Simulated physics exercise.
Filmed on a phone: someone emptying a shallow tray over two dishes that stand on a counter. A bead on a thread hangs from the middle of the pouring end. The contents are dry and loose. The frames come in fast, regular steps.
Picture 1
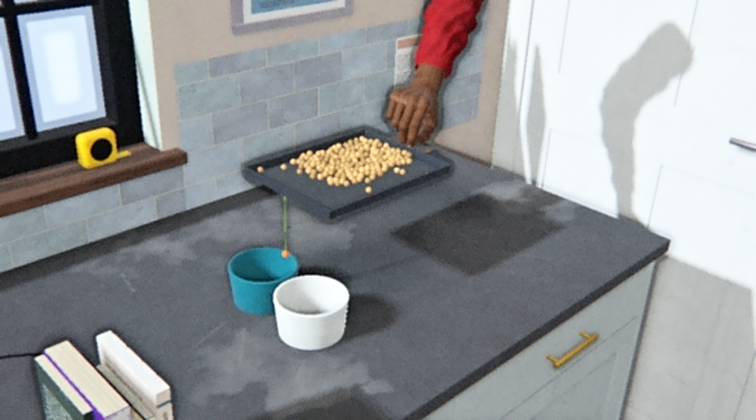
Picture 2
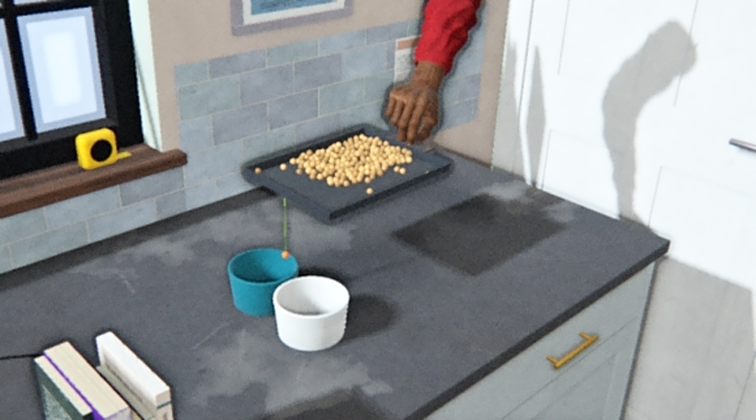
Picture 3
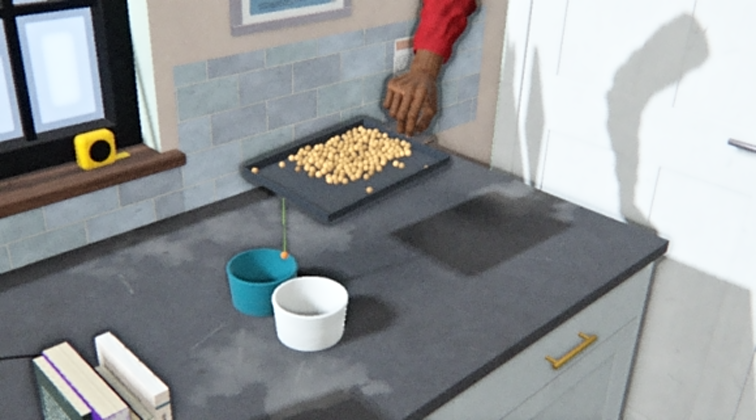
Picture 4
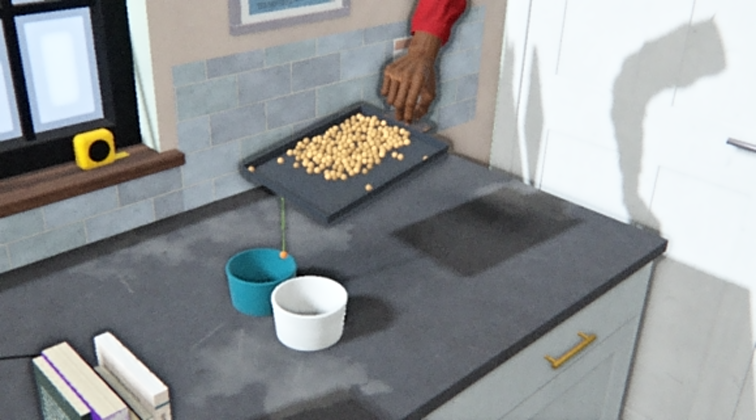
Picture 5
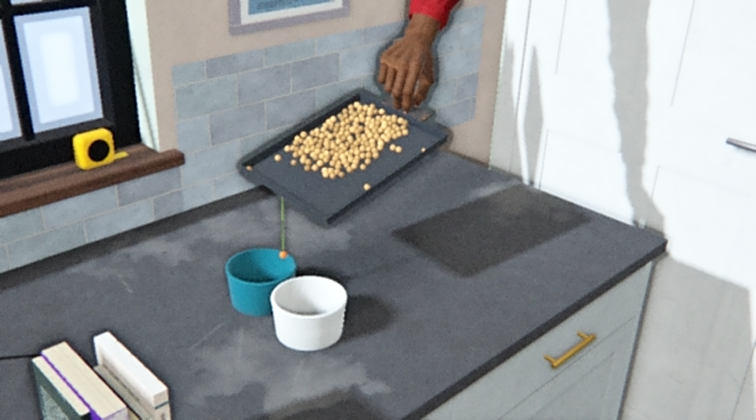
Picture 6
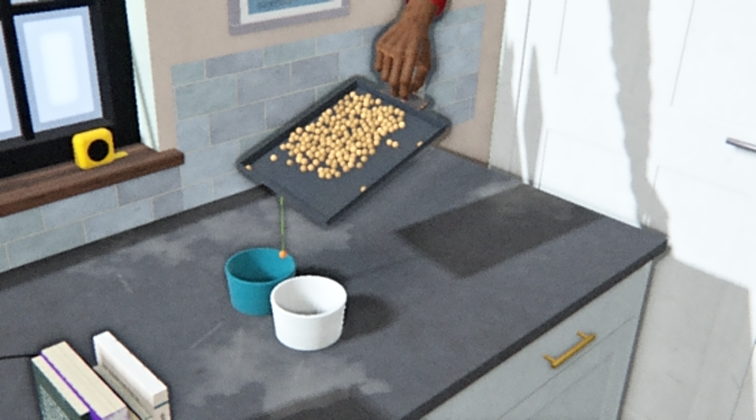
A hand raises the far end of a dark tray holding round beads above two dishes.
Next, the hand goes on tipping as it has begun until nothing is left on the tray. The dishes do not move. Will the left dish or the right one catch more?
The right-hand dish gets more.
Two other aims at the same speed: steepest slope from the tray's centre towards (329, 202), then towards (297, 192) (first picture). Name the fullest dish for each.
First the right-hand dish, then the dish on the left.
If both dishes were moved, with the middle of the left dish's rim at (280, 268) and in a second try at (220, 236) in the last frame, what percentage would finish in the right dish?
First some 40, then 10 per cent.
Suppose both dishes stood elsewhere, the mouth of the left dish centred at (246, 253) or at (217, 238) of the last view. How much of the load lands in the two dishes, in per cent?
First some 50, then 10 per cent.
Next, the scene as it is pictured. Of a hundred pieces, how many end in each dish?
About: Left dish 10, right dish 70 per cent.
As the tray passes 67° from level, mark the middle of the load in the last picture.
Roughly at (300, 233).
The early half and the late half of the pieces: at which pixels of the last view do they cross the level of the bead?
At about (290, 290), then at (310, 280).
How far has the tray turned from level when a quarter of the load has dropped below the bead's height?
Roughly 70°.
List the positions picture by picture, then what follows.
Corners of the pouring end at (247, 167) and (330, 210), level; middle of the load at (355, 161), round wooden beads; left dish at (237, 290); right dish at (283, 323); bead on its thread at (286, 254), in the first frame.
Corners of the pouring end at (247, 168) and (330, 211), level; middle of the load at (355, 160), in the second frame.
Corners of the pouring end at (246, 167) and (328, 213), tipped barely, lowest at the right corner; middle of the load at (354, 154), in the third frame.
Corners of the pouring end at (244, 165) and (327, 215), tipped a little, lowest at the right corner; middle of the load at (352, 146), in the fourth frame.
Corners of the pouring end at (243, 164) and (327, 217), tipped clearly, lowest at the right corner; middle of the load at (350, 138), in the fifth frame.
Corners of the pouring end at (241, 163) and (326, 219), tipped clearly, lowest at the right corner; middle of the load at (346, 133), nearly all on the move; left dish at (234, 291); right dish at (281, 324), in the sixth frame.
Soon, tray tipped steeply; about half on the tray; about a quarter in the right dish; a stray few in the left dish; a small part outside both; about a third in the air.
A while on, tray tipped past a quarter turn; a small part on the tray; about half in the right dish; a small part in the left dish; about a quarter outside both; a small part in the air.
Towards the end, tray tipped past a quarter turn; about two thirds in the right dish; a small part in the left dish; about a quarter outside both.
Finally, tray tipped past a quarter turn; about two thirds in the right dish; a small part in the left dish; about a quarter outside both.
